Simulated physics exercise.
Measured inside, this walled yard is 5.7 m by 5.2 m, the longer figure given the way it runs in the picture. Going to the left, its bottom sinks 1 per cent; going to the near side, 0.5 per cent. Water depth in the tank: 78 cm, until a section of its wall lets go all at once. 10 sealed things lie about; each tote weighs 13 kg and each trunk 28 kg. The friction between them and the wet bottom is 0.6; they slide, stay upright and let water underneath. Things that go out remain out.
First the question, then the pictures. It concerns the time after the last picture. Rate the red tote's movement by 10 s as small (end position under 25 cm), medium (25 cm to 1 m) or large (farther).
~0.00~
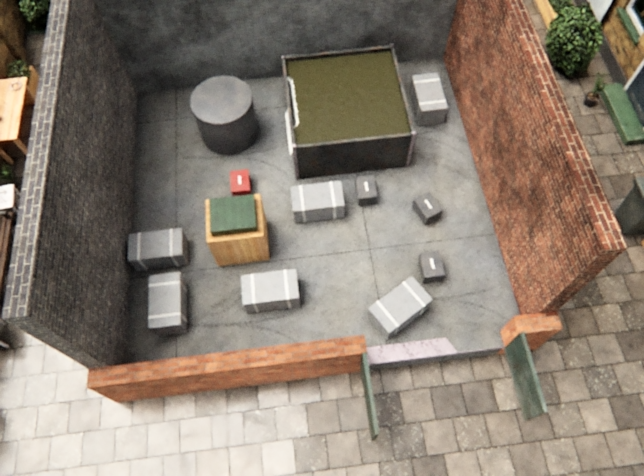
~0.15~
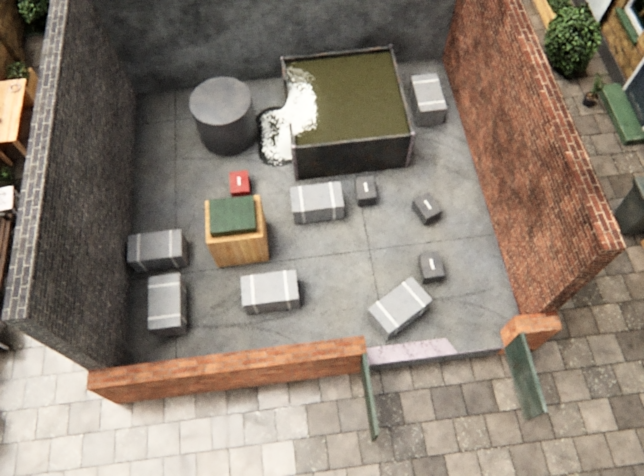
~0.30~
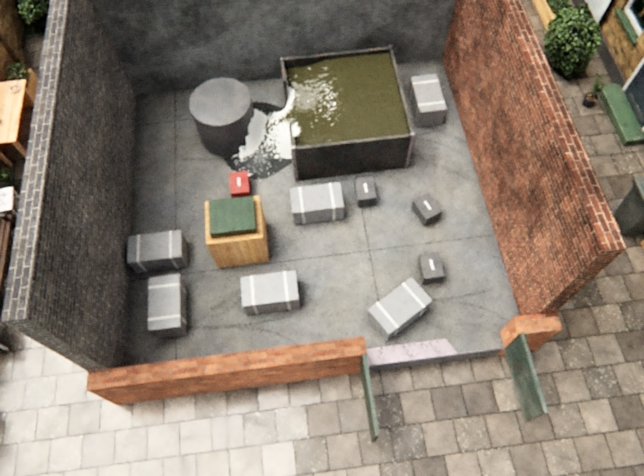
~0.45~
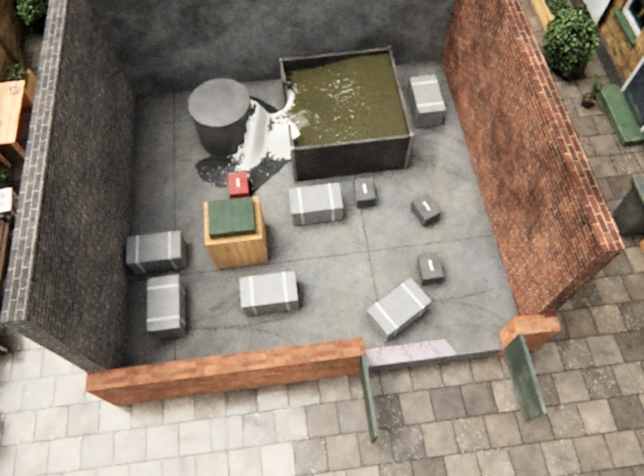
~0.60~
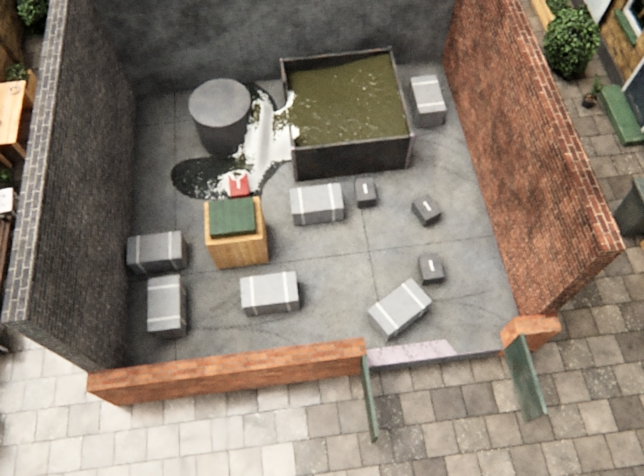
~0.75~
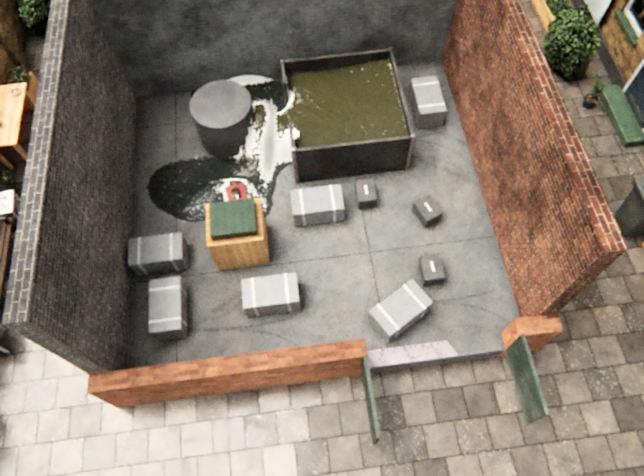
Large.
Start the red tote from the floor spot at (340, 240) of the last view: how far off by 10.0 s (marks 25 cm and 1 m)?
Short answer: It hardly moves.
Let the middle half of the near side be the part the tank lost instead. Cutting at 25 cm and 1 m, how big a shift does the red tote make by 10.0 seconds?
So the red tote keeps its position.
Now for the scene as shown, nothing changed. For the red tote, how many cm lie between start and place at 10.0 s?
Around 300 cm from the start.
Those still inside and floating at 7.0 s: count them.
Then: 2.
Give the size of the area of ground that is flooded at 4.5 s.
I'd put it close to 24 m2.
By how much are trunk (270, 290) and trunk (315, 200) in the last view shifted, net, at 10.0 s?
In turn: 200 cm, 30 cm.
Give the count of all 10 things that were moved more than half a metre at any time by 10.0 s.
It works out to 5.
After 2.0 s the red tote is near (143, 244), 1.8 m from its start, afloat; 0 of 10 are out; 1 afloat.
After 4.5 s the red tote is near (169, 322), 2.5 m from its start, afloat; 0 of 10 are out; 4 afloat.
After 7.0 s the red tote is near (252, 322), 2.3 m from its start, aground; 0 of 10 are out; 2 afloat.
After 10.0 s the red tote is near (371, 309), 3.0 m from its start, afloat; 0 of 10 are out; 6 afloat.
